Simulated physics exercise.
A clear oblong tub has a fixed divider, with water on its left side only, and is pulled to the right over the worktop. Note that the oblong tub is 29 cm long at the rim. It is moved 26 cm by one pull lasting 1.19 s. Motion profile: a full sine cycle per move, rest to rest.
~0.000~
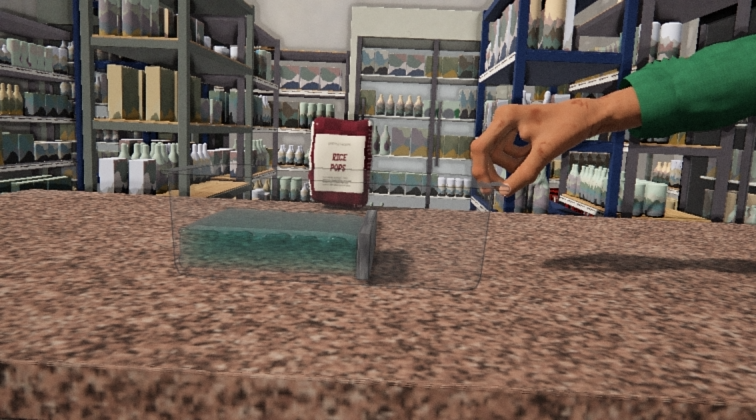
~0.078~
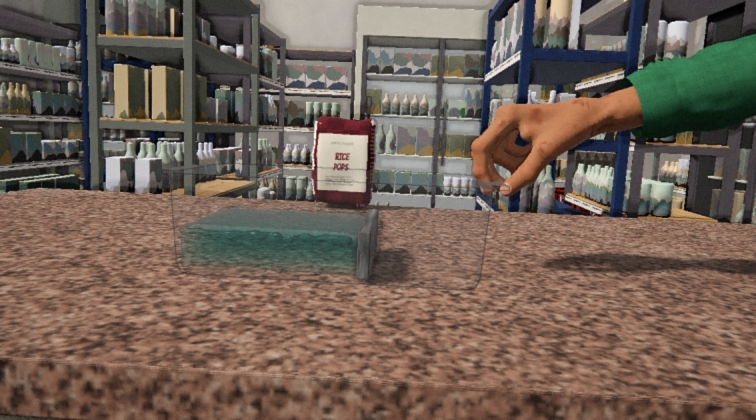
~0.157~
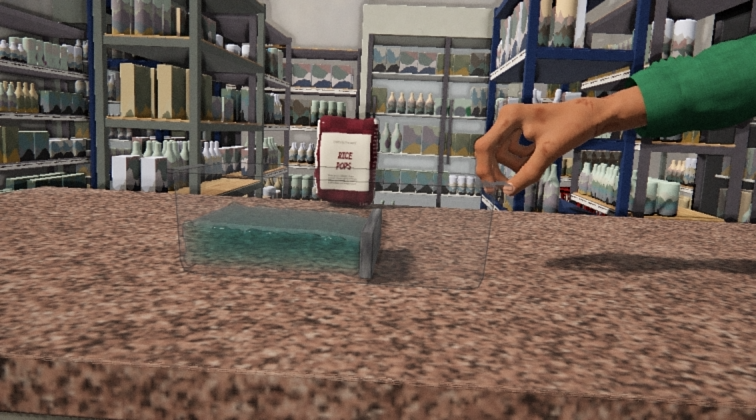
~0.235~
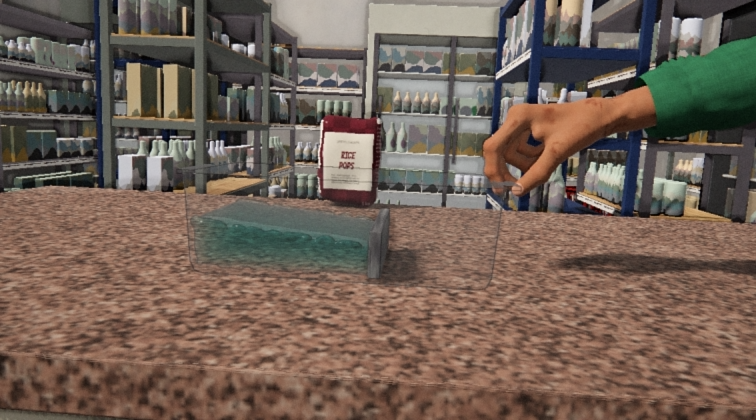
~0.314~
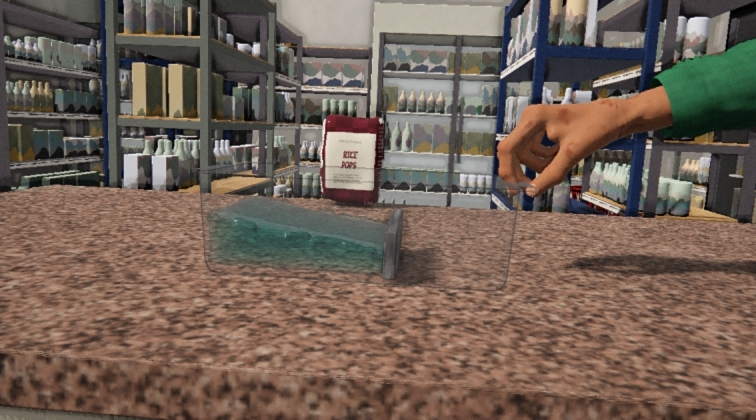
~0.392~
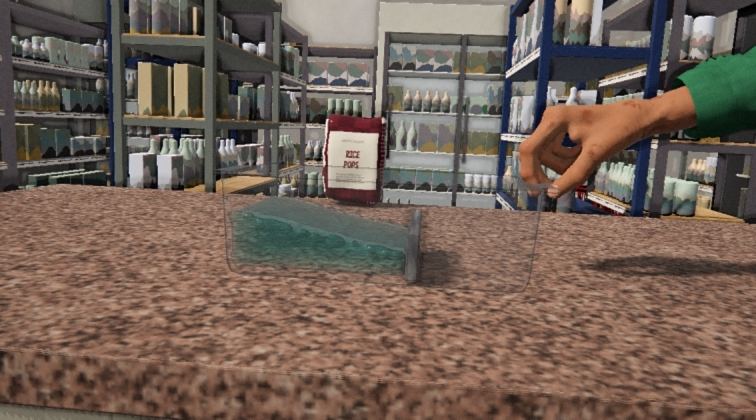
At the start, a clear oblong tub with blue-green water only left of its divider rests on a speckled worktop, a hand at its right end and shelves behind. The hand then draws the tub a short way right, and the water's surface tilts, higher left and lower beside the divider.
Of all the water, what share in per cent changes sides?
About 5 out of every hundred.
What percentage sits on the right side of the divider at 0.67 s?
Around 0 in a hundred.
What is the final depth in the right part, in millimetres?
At rest it's around 4 mm deep.
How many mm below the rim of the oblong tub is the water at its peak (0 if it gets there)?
35 mm.
After 0.67 s it has gone 16 cm; 0 per cent is on the right side and 0 is out of the oblong tub.
After 0.94 s it has gone 25 cm; 4 per cent is on the right side and 0 is out of the oblong tub.
After 1.22 s it has gone 26 cm; 5 per cent is on the right side and 0 is out of the oblong tub.
After 1.49 s it has gone 26 cm; 5 per cent is on the right side and 0 is out of the oblong tub.
In the end 5 per cent is on the right side and 0 is out of the oblong tub.
